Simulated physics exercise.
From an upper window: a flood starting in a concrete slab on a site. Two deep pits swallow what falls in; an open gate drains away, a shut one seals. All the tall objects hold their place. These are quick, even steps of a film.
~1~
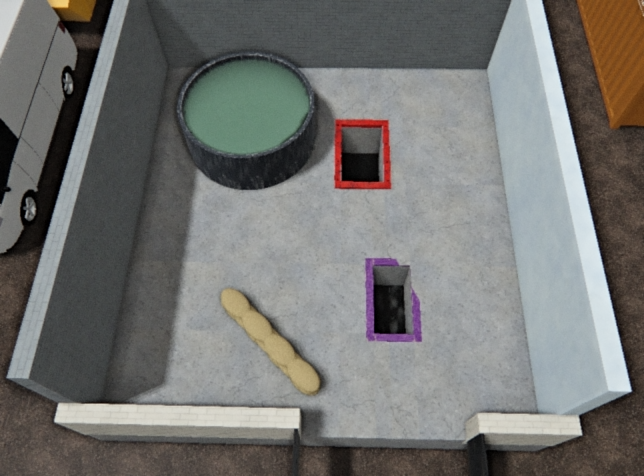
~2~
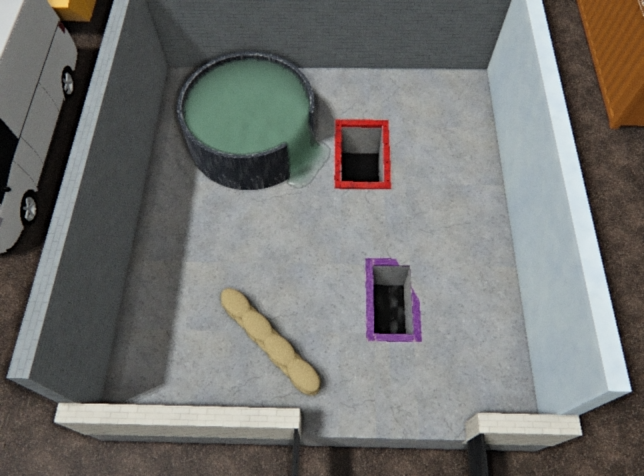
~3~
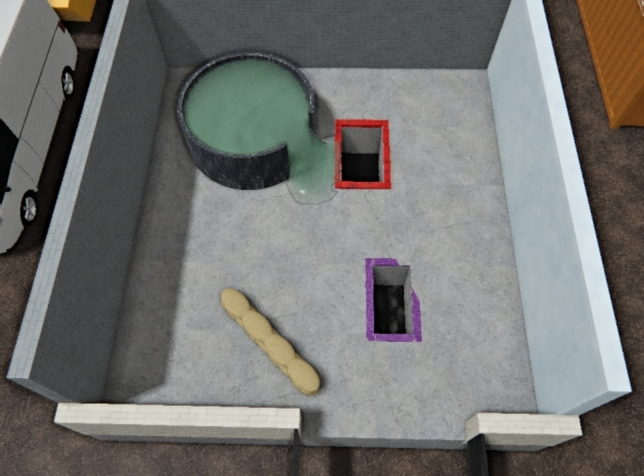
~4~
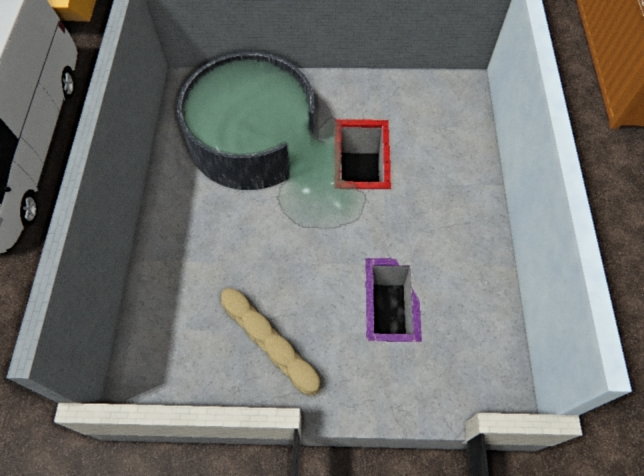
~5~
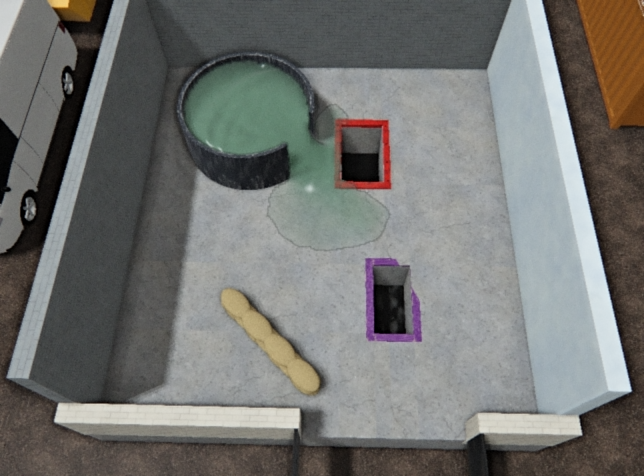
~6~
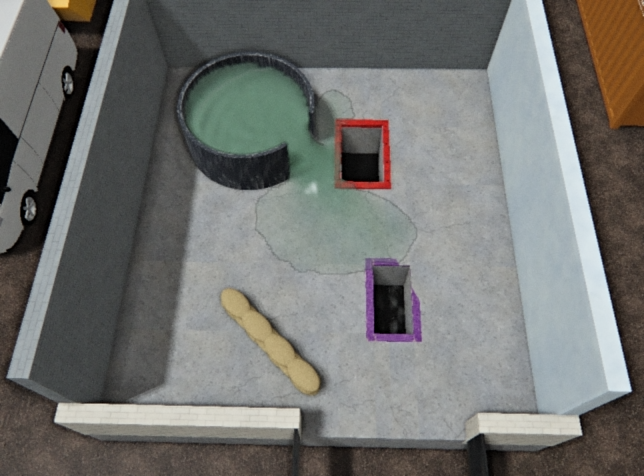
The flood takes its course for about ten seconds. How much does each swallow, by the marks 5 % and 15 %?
In the end: The gate takes between 5 and 15 %; the purple pit takes more than 15 %; the red pit takes more than 15 %.
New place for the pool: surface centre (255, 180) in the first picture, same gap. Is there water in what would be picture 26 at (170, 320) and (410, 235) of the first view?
One after the other: Free of water, wet.
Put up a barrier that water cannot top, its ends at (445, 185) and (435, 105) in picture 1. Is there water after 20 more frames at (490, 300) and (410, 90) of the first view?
In turn: Under water, no water.
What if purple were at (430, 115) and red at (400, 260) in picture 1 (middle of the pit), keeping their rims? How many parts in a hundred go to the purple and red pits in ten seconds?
Parts in a hundred: Purple 10, red 20.
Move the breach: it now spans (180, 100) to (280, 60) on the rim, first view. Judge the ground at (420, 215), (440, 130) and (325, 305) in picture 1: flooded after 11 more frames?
In that order: Free of water, awash, no water.
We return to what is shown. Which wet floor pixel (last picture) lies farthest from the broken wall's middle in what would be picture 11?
At about (515, 303).
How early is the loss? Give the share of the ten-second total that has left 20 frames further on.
Some 60 per cent.
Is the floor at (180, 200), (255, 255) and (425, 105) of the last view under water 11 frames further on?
One after the other: Free of water, no water, free of water.
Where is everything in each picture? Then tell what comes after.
In the first frame, the round tank at (247, 105) is whole and still.
In the second frame, the front is at (325, 149), out from the gap at (302, 151).
In the third frame, water pours out at (302, 153) and has run to (324, 198).
In the fourth frame, water pours out at (302, 153) and has run to (352, 216).
In the fifth frame, water pours out at (302, 153) and has run to (374, 236).
In the sixth frame, water pours out at (302, 153) and has run to (389, 262).
A moment on, water covers 25 % of the floor; the gate 0 %, the purple pit 2 %, the red pit 13 %.
Next, water covers 30 % of the floor; the gate 1 %, the purple pit 6 %, the red pit 20 %.
Then, water covers 30 % of the floor; the gate 3 %, the purple pit 9 %, the red pit 28 %.
Later, water covers 35 % of the floor; the gate 7 %, the purple pit 13 %, the red pit 36 %.
In the end, water covers 40 % of the floor; the gate 11 %, the purple pit 17 %, the red pit 40 %.
